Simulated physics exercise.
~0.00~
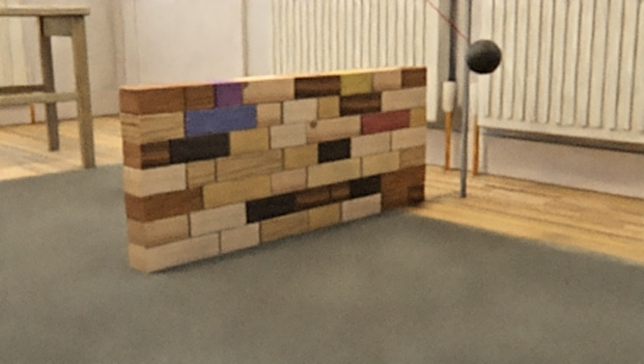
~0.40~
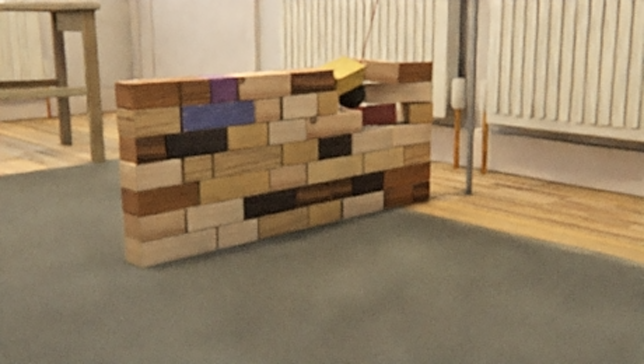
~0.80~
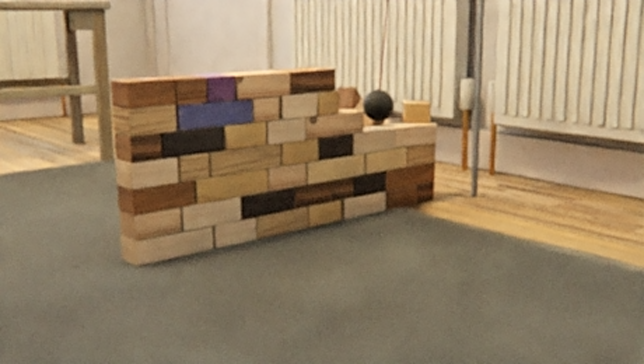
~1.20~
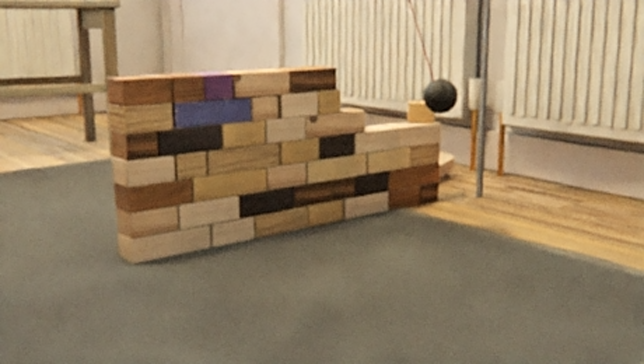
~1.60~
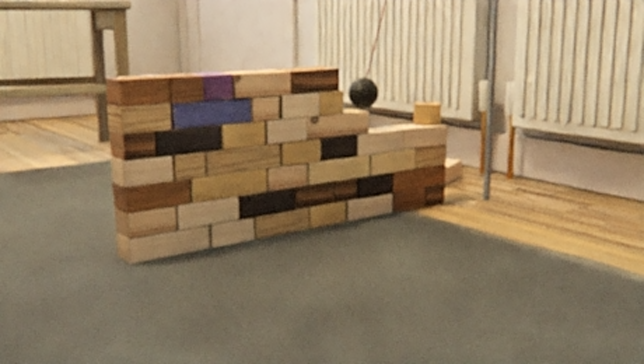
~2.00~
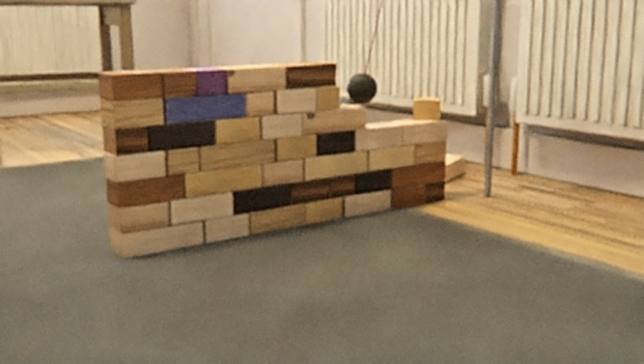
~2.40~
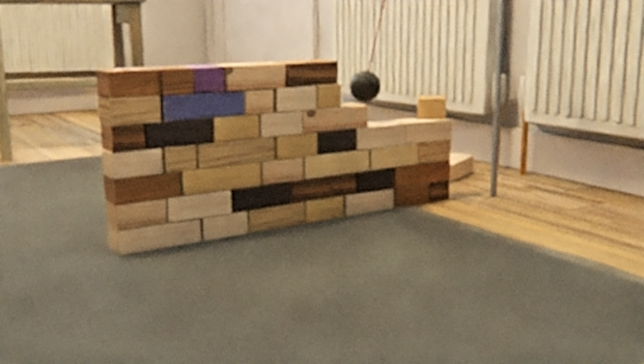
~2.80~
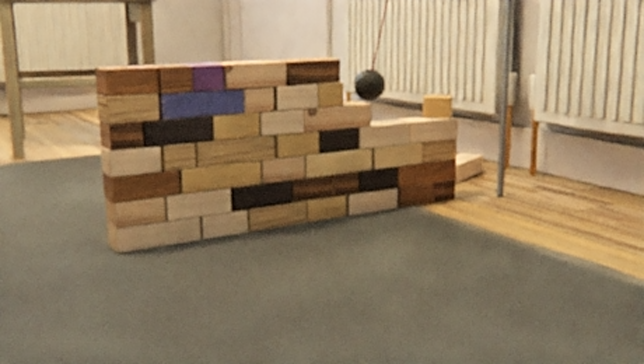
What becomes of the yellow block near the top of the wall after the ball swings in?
The yellow block tilts as the ball hits and comes down from its place in the wall.
